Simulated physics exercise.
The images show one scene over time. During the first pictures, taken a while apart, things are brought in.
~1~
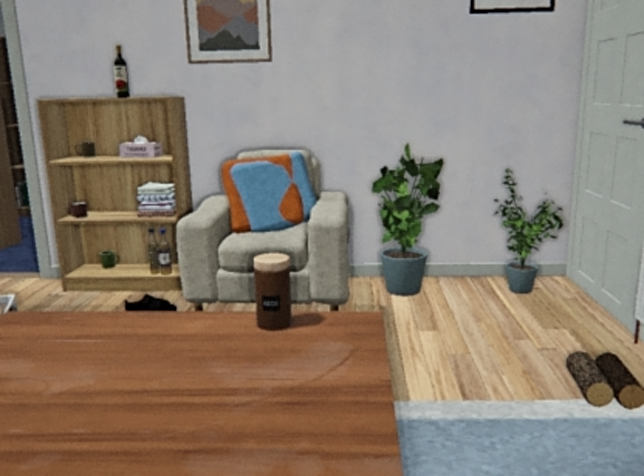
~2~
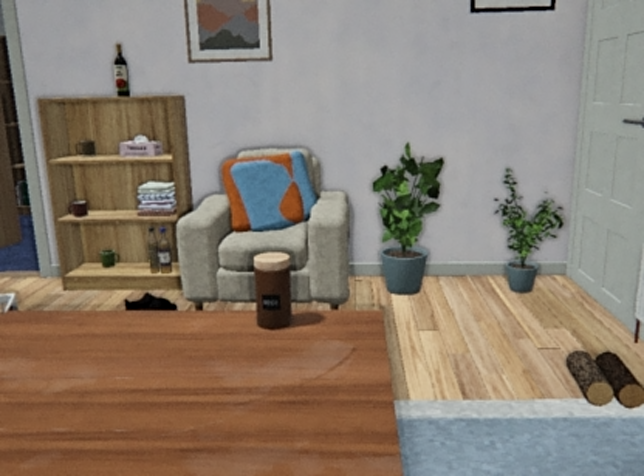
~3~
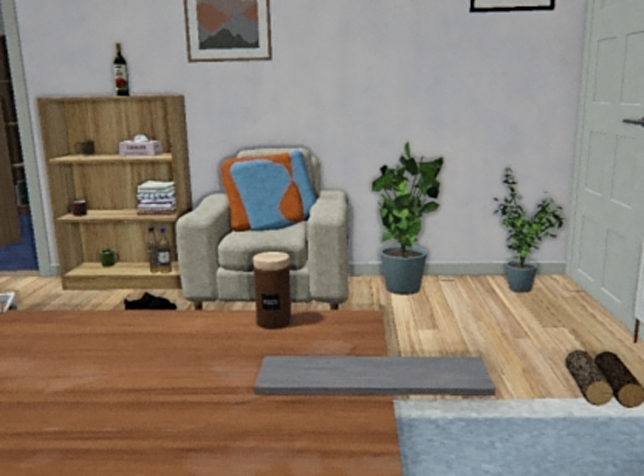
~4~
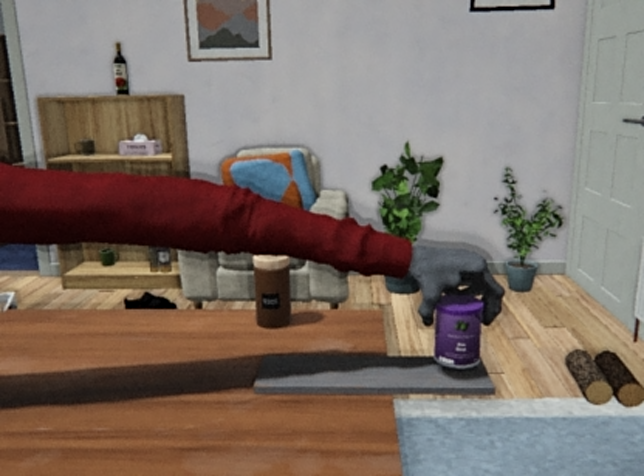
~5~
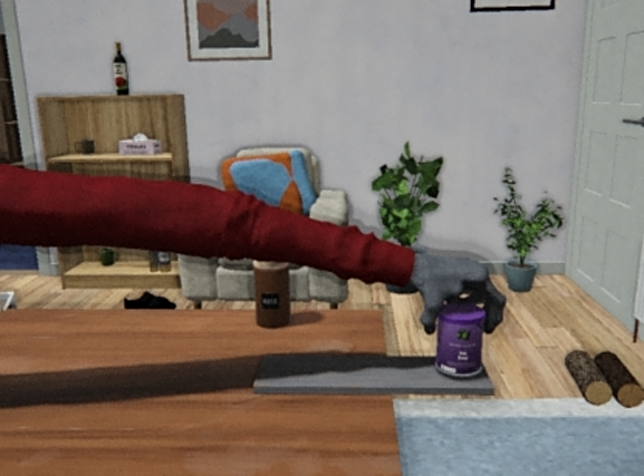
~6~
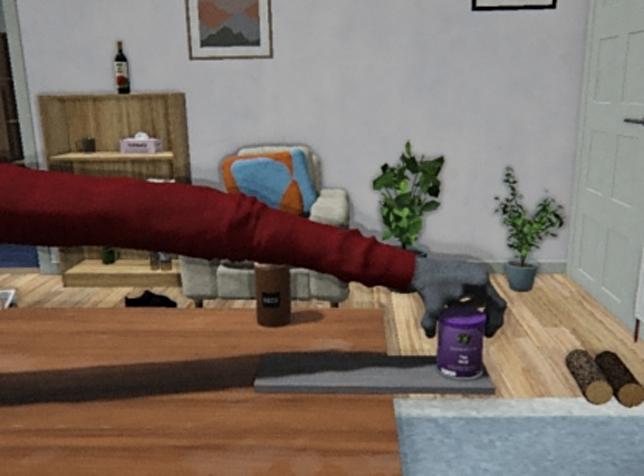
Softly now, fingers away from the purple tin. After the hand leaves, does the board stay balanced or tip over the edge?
It plunges.
Then, 0.40 s on from there, purple tin now down on the floor or falling; grey board turned 69° from how it was put.
Then, 0.60 s on from there, grey board now down on the floor or falling.
Then, 0.70 s on from there, things are still on the move.
In the end, down on the floor or falling, purple tin and grey board; brown jar unmoved. The board tips off the edge.
